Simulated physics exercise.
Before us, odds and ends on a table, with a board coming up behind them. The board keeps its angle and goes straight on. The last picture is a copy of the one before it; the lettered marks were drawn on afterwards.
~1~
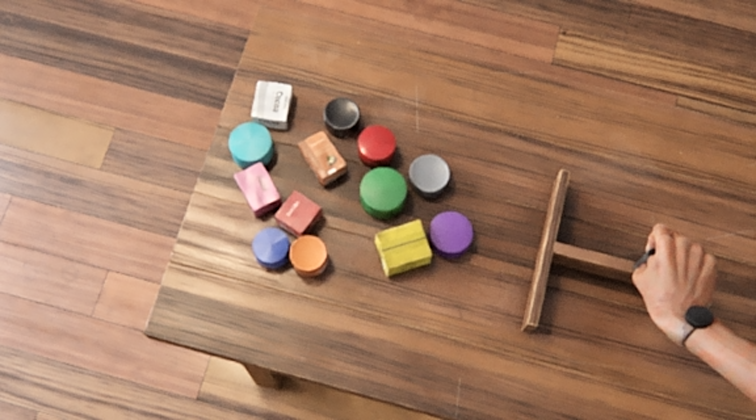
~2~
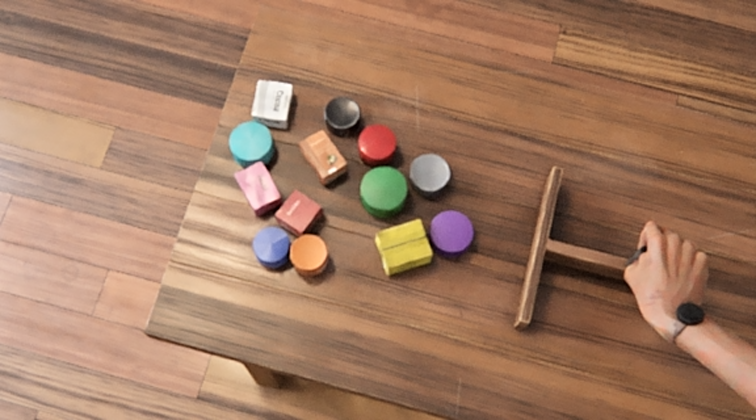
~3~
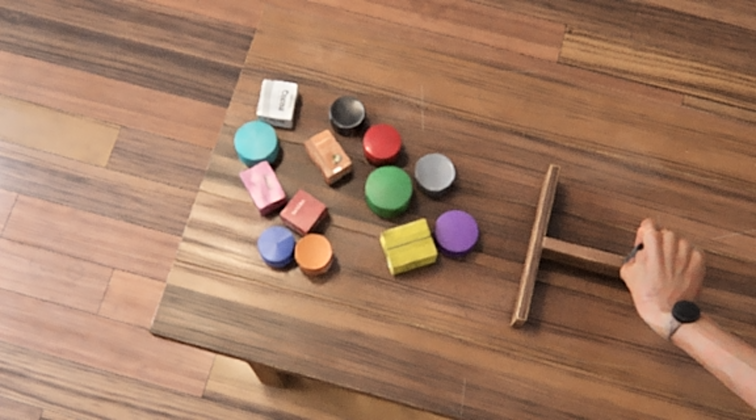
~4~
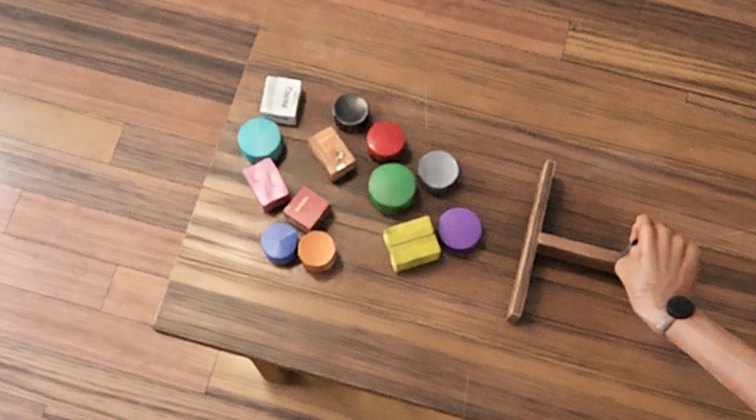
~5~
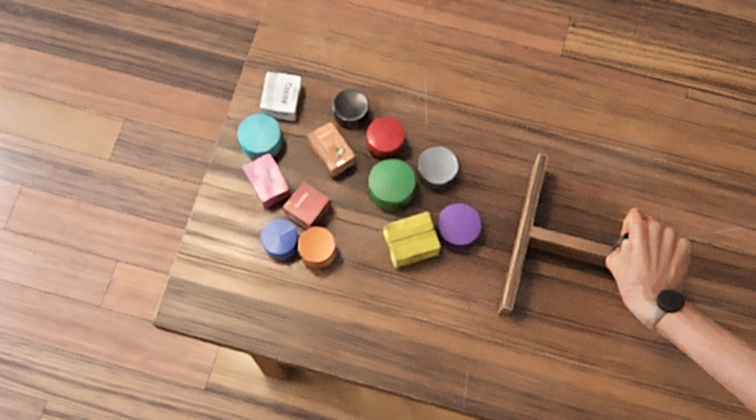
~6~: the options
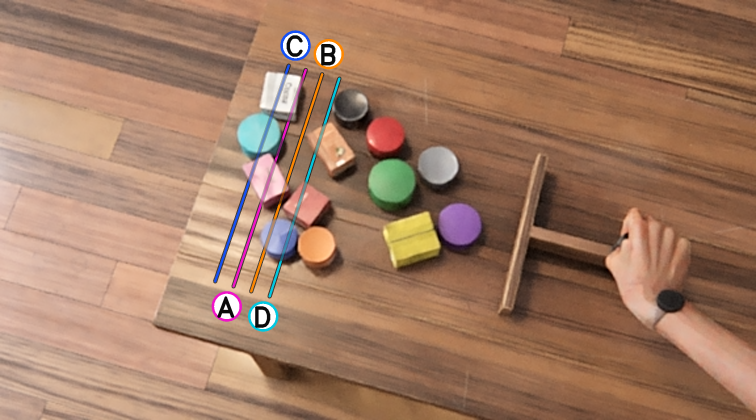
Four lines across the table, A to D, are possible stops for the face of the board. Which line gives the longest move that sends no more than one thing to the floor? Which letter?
Stop at D.
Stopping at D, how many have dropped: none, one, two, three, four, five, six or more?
In all, none.
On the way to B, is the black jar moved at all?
By then, yes.
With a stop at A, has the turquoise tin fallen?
Yes.
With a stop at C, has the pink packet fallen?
Yes.
On the copy, A at (271, 174); B at (288, 178); C at (253, 169); D at (306, 183).
On D. First, board (447, 208); yellow box (392, 243); grey jar (432, 167).
Then, board (369, 188); white packet (275, 86); blue tin (256, 233).
Finally, board (308, 172); turquoise tin (229, 119); pink packet (213, 169); none fallen.
By contrast, A drops three; B drops three; C drops seven.
